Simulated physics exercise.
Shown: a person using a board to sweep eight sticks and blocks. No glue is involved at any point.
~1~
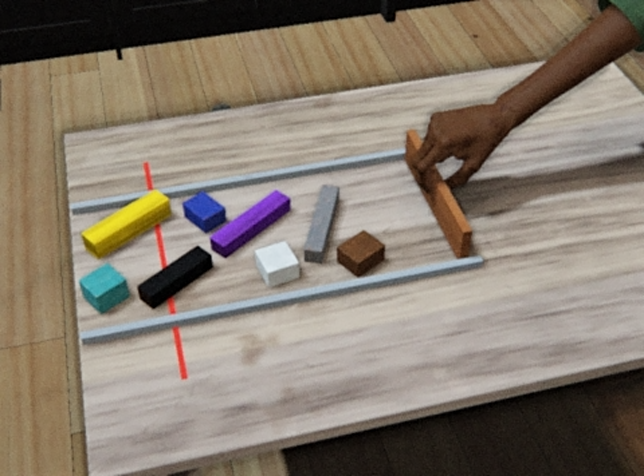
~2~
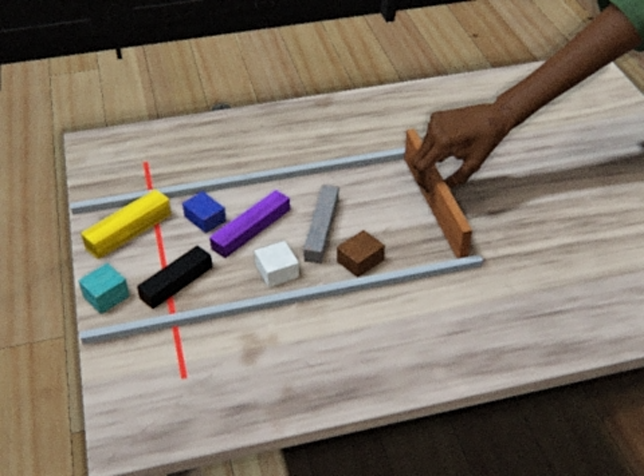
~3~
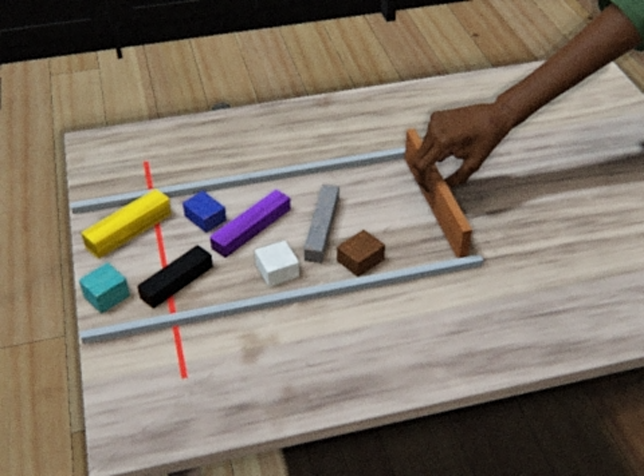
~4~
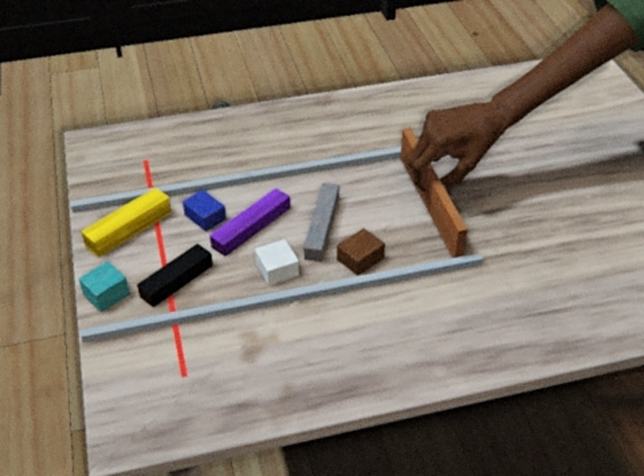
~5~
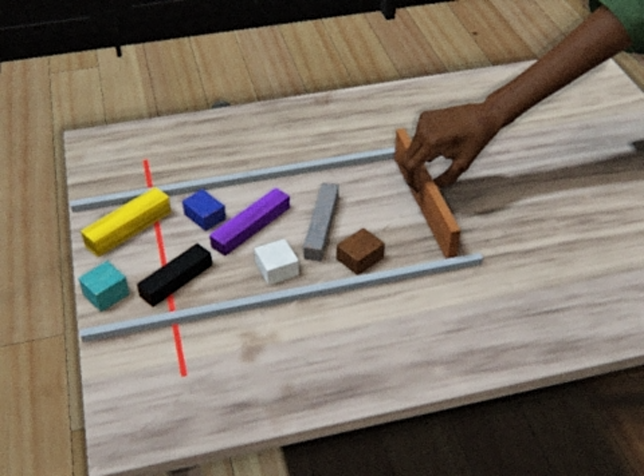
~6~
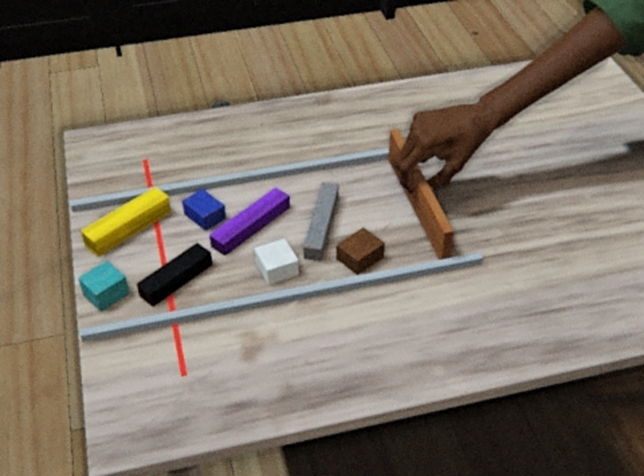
A pale wood-grained tabletop above a plank floor is seen from above at an angle, the view staying still. Between two grey-blue strips lie yellow, black, purple and grey sticks and turquoise, blue, white and brown blocks, with a red line crossing at left. From the right, a hand slides an upright orange-brown board slightly left, while the sticks and blocks remain still.
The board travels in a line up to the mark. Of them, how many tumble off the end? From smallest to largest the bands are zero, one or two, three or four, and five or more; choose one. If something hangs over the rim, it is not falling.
The right band is one or two.
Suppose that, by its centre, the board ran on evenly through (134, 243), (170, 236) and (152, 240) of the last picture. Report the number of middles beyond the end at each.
First 4, then 2, finally 3.
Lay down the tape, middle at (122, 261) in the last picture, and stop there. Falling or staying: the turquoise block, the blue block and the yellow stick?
Taking each: The turquoise block topples, the blue block topples, the yellow stick topples.
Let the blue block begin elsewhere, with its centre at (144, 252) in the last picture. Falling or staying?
In the end it hangs on.
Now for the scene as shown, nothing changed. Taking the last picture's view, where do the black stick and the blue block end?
They finish at roughly (79, 296) and (91, 229) respectively.
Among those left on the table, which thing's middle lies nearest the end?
The black stick is foremost.
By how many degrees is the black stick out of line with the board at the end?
Roughly 15° out of line.
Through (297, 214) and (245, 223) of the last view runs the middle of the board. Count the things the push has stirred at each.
At the one place 4, at the other 7.
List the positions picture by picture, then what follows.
Turquoise block (104, 289); yellow stick (128, 224); black stick (176, 277); board (436, 192); tape (163, 257), in the first frame.
Yellow stick (128, 224); brown block (361, 254), in the second frame.
Black stick (176, 276); white block (277, 264), in the third frame.
Turquoise block (104, 286); board (431, 191), in the fourth frame.
Yellow stick (127, 221); blue block (204, 210), in the fifth frame.
Turquoise block (104, 286); yellow stick (127, 221); black stick (176, 274); board (418, 193); tape (162, 254), in the sixth frame.
Soon after, none off yet; turquoise block at rest near (104, 286); yellow stick at rest near (127, 221); black stick at rest near (176, 274).
After that, none off yet; turquoise block displaced a little near (83, 286); yellow stick displaced a little near (82, 229); black stick displaced about its own width near (121, 288).
In the end, the number that fall off is one or two; gone, yellow stick and turquoise block.
